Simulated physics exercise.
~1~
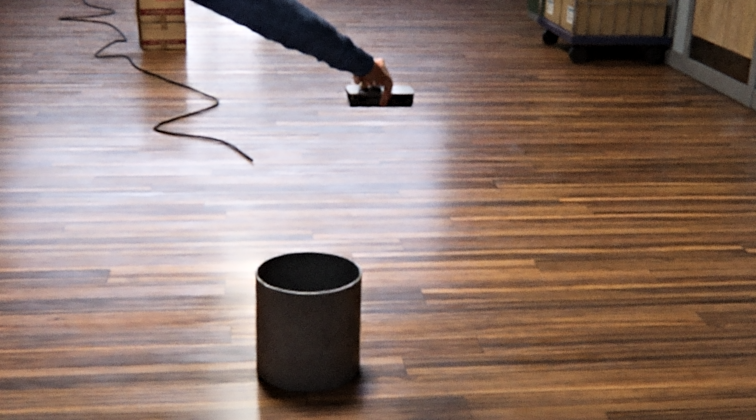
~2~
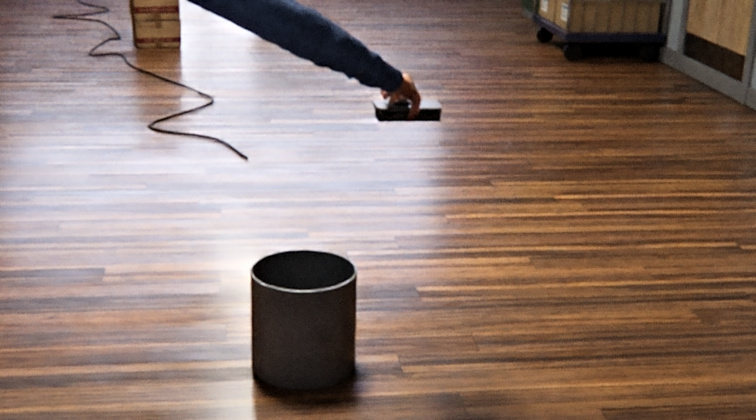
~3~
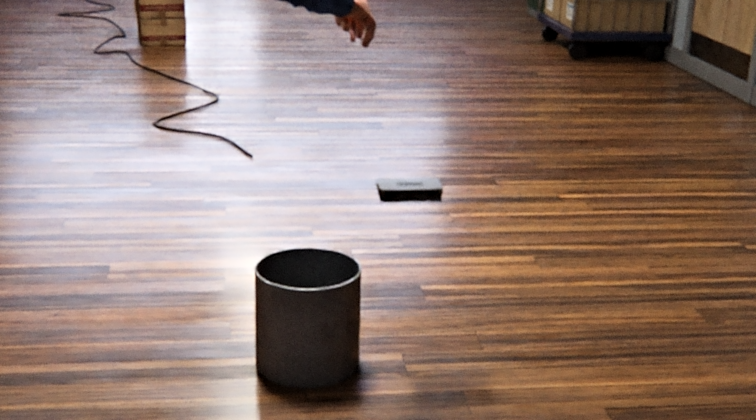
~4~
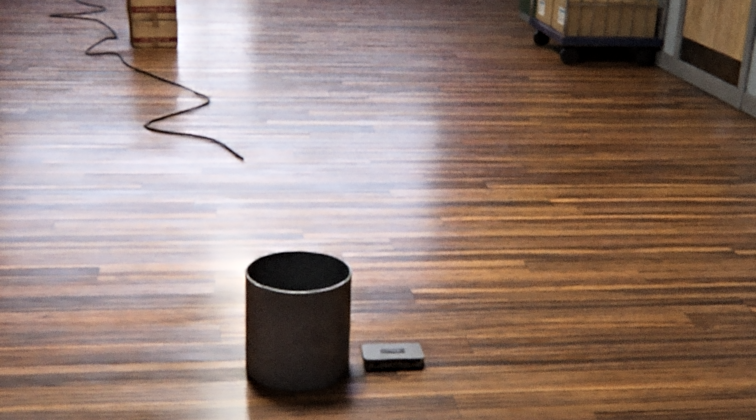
A room with a glossy brown wood-plank floor is seen from slightly above by a gently swaying camera. A dark, open cylindrical bucket stands in the foreground left of centre, with a black cable, a wooden box and a loaded cart farther back. A dark-sleeved arm reaches in from the upper left, holding a small dark grey case, and shifts it right and slightly down. The hand lets go and draws back as the case drops. The case misses the bucket and ends up on the floor just to its right, while the bucket stays put.
